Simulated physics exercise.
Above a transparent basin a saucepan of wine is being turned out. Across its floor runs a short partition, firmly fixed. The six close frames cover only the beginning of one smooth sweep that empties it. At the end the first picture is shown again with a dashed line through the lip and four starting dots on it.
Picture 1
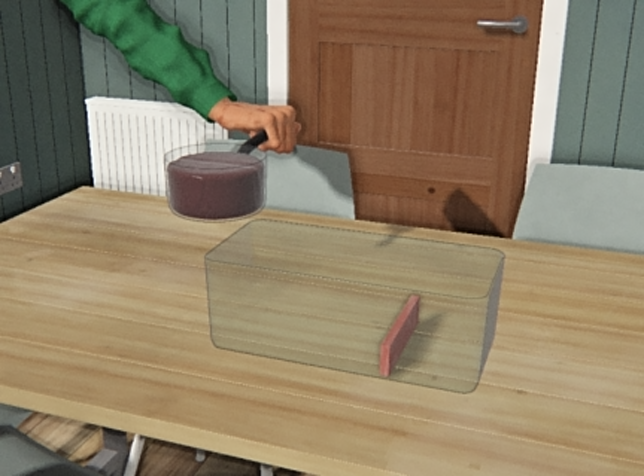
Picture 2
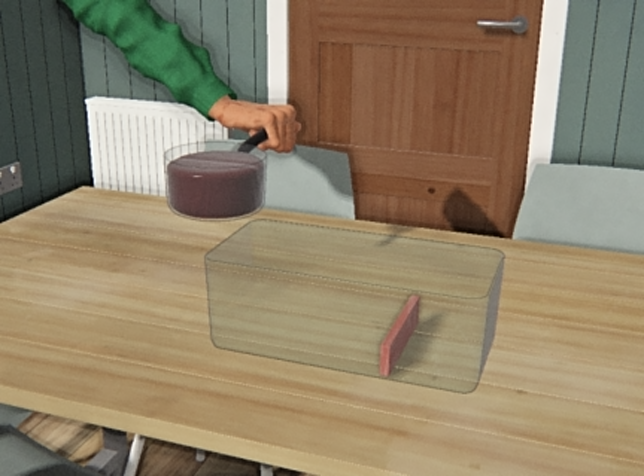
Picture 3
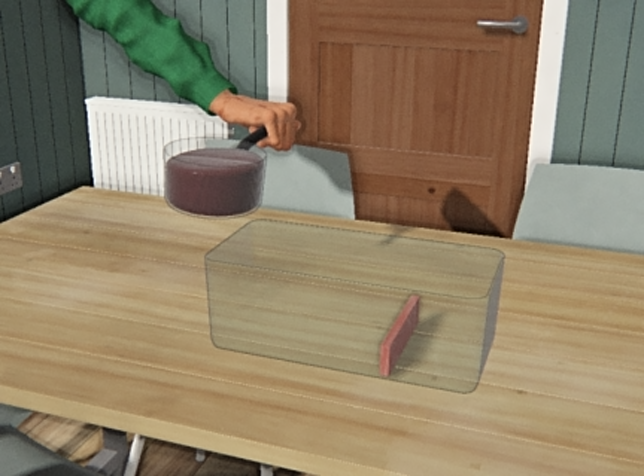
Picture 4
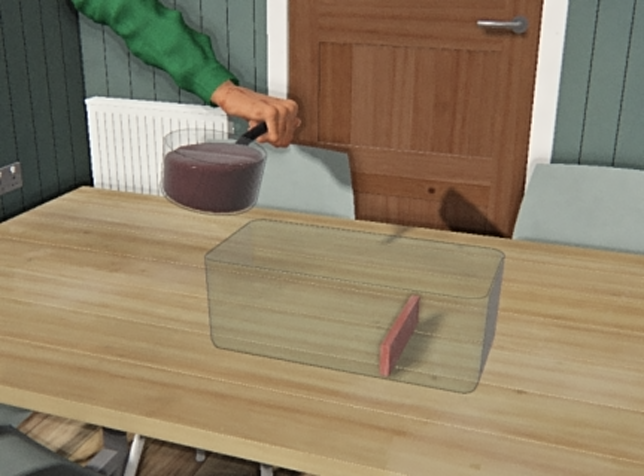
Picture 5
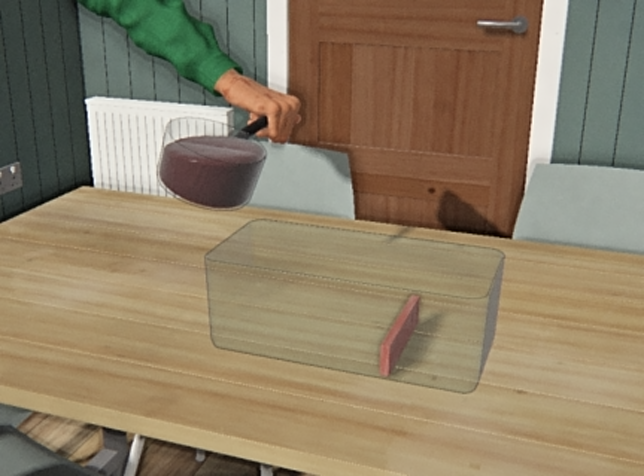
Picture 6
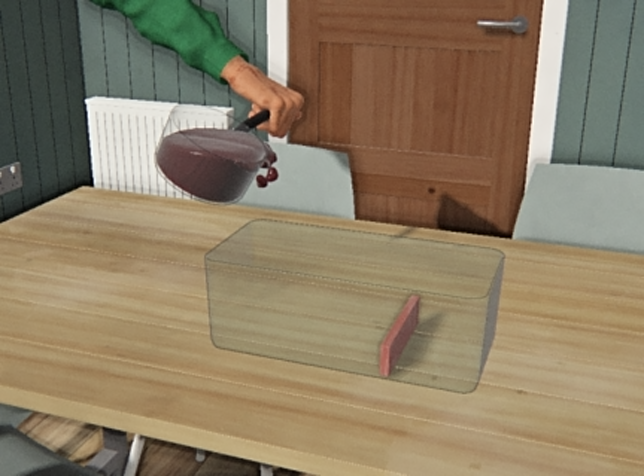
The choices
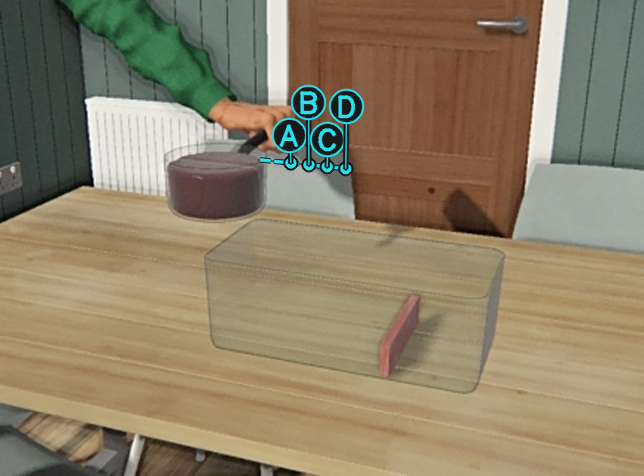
Above a clear basin on a wooden table, a hand tilts a saucepan until wine spills over its lip.
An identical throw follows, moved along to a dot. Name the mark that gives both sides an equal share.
C is best.
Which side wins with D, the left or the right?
The right side.
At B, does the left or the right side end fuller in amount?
The left side.
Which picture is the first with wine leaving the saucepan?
Picture 5.
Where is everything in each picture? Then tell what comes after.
In the first frame, upright, lip at (261, 159); basin from (213, 343) to (478, 392); top of the wall at (402, 319); nothing has left yet.
In the second frame, upright, lip at (261, 159); nothing has left yet.
In the third frame, tipped about 5°, lip at (261, 159); nothing has left yet.
In the fourth frame, tipped about 11°, lip at (261, 159); nothing has left yet.
In the fifth frame, tipped about 19°, lip at (261, 159); wine is over the lip, down to (261, 159).
In the sixth frame, tipped about 29°, lip at (261, 159); wine is over the lip, down to (264, 183).
On the marked copy, A at (290, 163); B at (308, 164); C at (327, 166); D at (345, 168).
If A is chosen, about 94 % ends left of the wall and 5 % right of it.
If B is chosen, about 84 % ends left of the wall and 15 % right of it.
If C is chosen, about 48 % ends left of the wall and 52 % right of it.
If D is chosen, about 18 % ends left of the wall and 82 % right of it.
